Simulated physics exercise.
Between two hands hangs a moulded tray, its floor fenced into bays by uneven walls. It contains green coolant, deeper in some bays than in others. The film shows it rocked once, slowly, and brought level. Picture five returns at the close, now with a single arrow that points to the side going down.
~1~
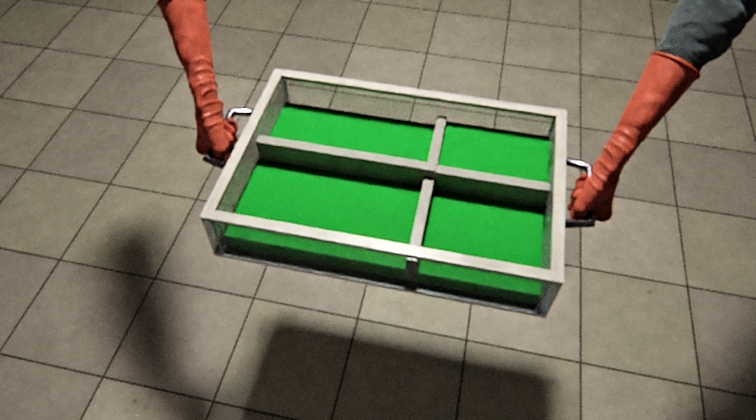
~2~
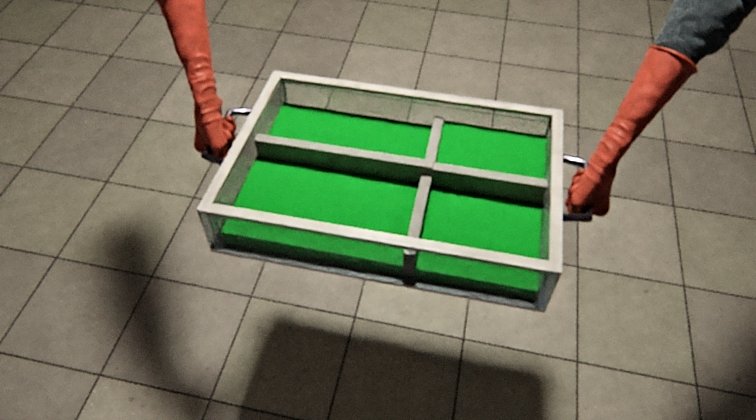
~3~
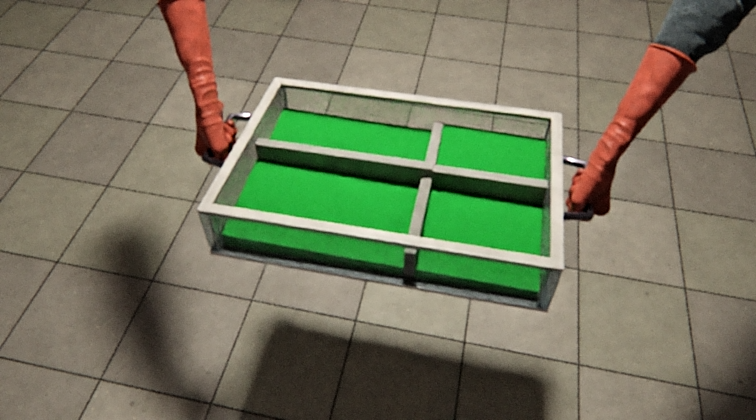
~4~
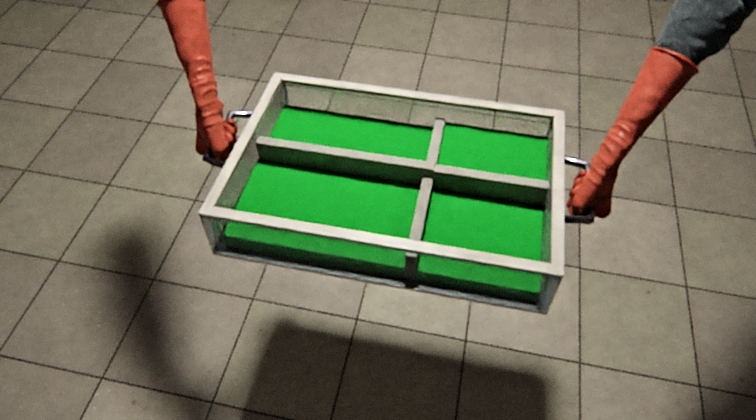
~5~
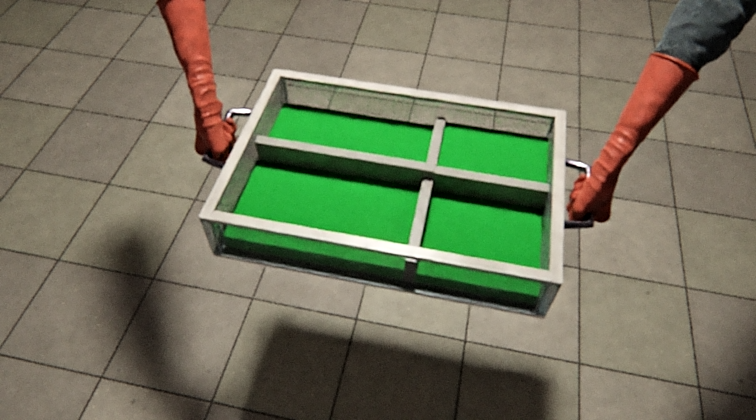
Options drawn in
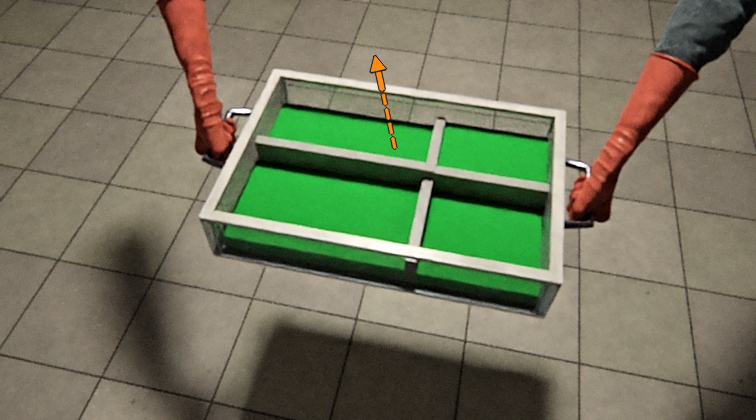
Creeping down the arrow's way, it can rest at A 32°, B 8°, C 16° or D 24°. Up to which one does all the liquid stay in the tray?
That is slope C.
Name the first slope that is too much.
That would be D.
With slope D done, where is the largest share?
It is the back left one.
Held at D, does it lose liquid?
Yes.
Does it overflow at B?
No.
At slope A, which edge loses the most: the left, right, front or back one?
The back rim.
The tray is level; deepest in the back right bay, at (491, 156), shallowest in the front right.
Tipped about 3° down to the back; no wall is crossed.
Tipped about 6° down to the back; no wall is crossed.
Tipped about 3° down to the back; no wall is crossed.
The tray is level; deepest in the back right bay, at (490, 157), shallowest in the front right.
The arrow ends at (376, 61).
Choosing A, about 41 % goes over the rim.
Choosing B, nothing spills; the front left bay holds the most.
Choosing C, nothing spills; the back left bay holds the most.
Choosing D, about 6 % goes over the rim.
